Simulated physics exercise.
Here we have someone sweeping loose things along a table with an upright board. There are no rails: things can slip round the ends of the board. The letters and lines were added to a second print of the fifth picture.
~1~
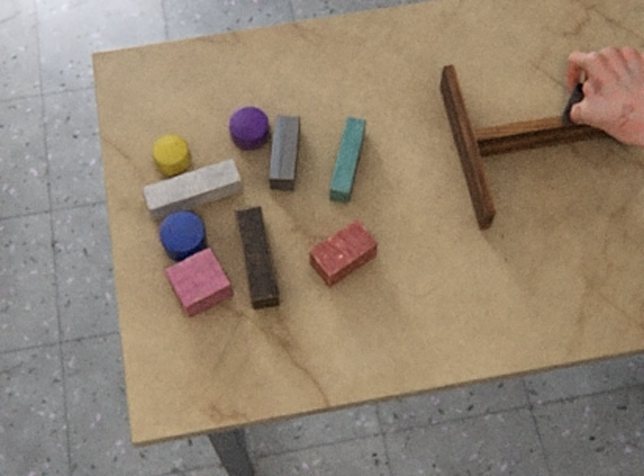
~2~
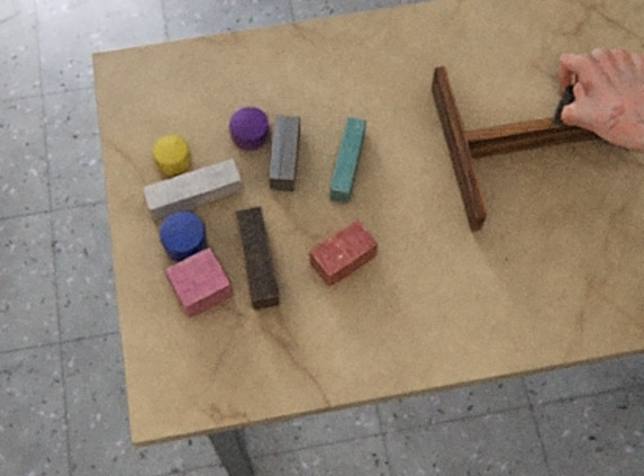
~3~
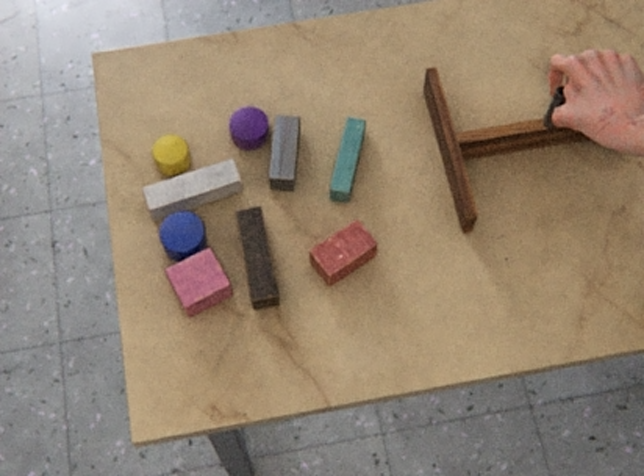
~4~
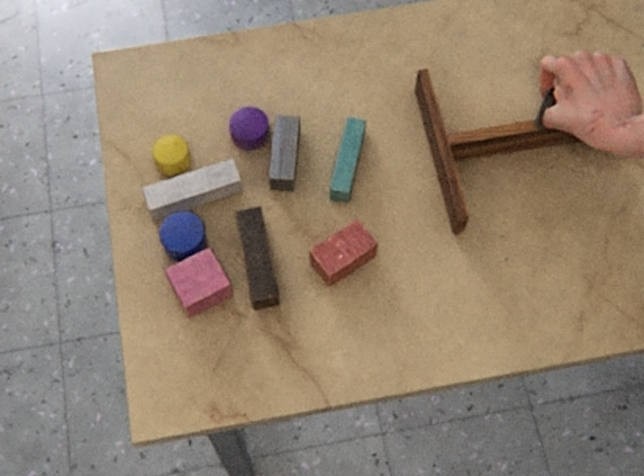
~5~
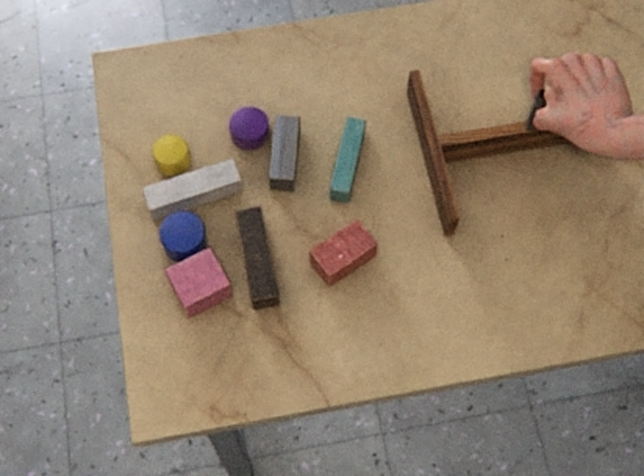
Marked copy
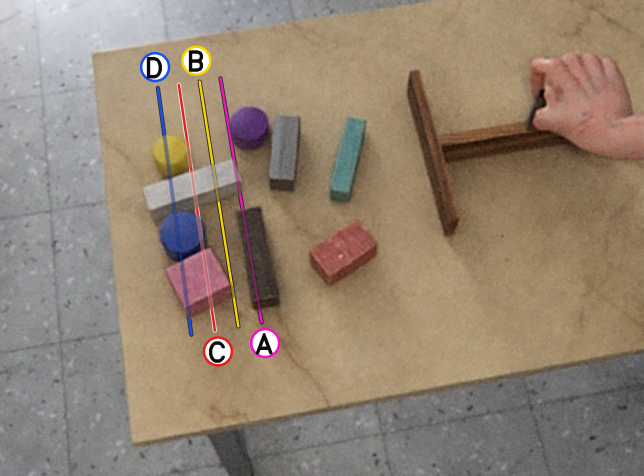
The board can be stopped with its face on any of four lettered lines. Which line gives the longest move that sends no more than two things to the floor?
D is the last line within the limit.
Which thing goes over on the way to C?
The white bar.
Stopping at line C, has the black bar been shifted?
Yes.
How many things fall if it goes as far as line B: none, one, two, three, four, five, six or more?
The count is none.
On the marked copy, A at (240, 193); B at (218, 197); C at (196, 200); D at (174, 204).
With D. Early on, board (341, 157); red block (324, 259); turquoise bar (323, 165).
Further on, board (247, 172); white bar (147, 193); yellow tin (153, 163).
At the end, board (173, 184); yellow tin over the edge; white bar over the edge; two fallen.
As for the rest, A is within the limit but short; B is within the limit but short; C is within the limit but short.
